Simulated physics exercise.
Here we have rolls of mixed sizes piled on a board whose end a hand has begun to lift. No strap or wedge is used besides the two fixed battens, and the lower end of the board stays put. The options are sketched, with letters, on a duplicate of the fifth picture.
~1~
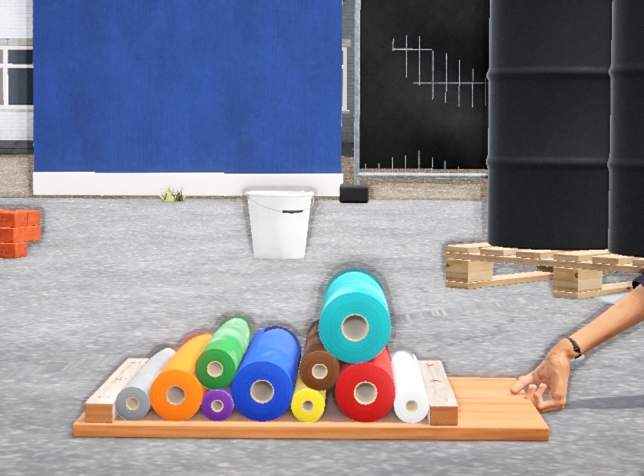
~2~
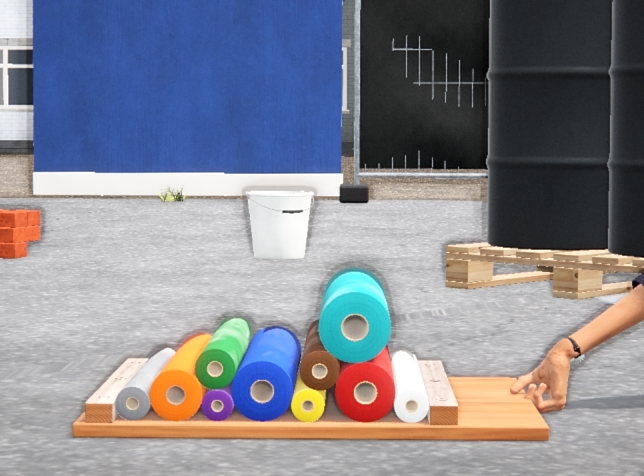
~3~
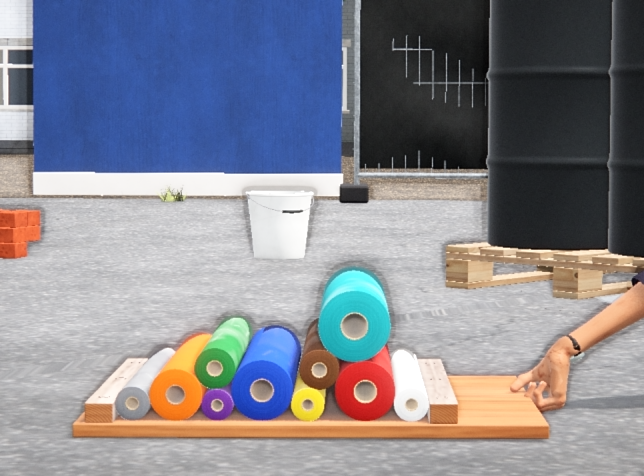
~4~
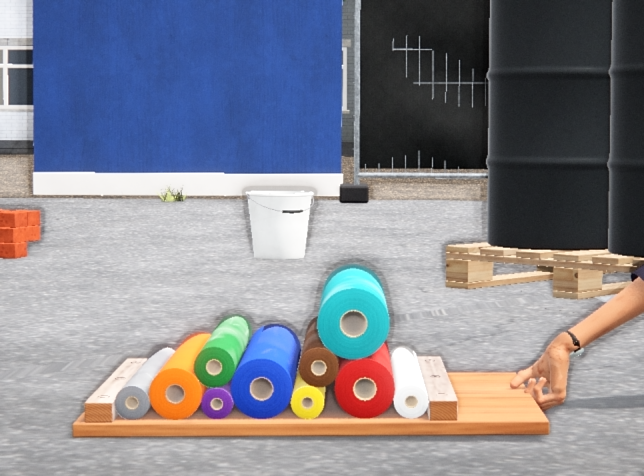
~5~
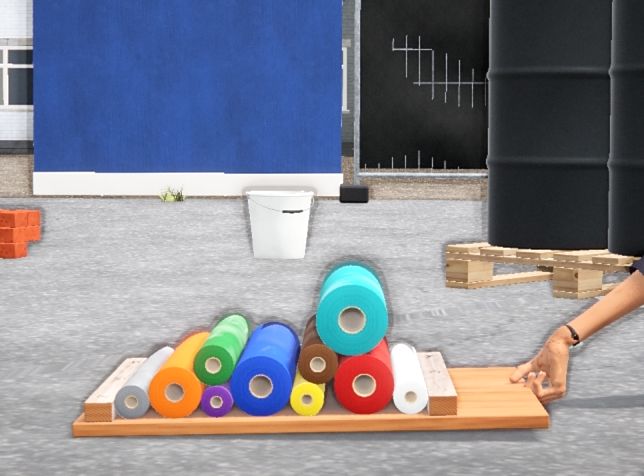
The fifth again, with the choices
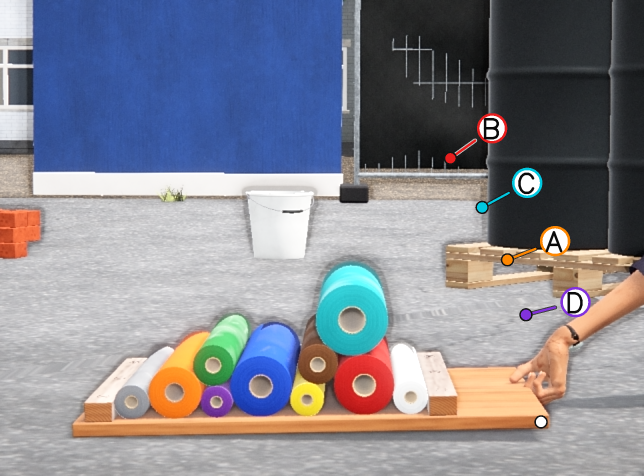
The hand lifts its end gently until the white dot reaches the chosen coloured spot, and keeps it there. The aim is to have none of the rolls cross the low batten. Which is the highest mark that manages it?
Up to B.
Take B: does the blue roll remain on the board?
Yes, with B.
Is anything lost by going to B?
No, at B.
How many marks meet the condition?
Four of them.
On the marked copy, A at (508, 260); B at (450, 158); C at (482, 207); D at (526, 315); the white dot at (541, 422).
Taking B. A third of the way, board at 20°.
Two thirds of the way, board at 36°.
When it is over, board at 36°, none over the low batten.
As for the rest, A none over the low batten; C none over the low batten; D none over the low batten.
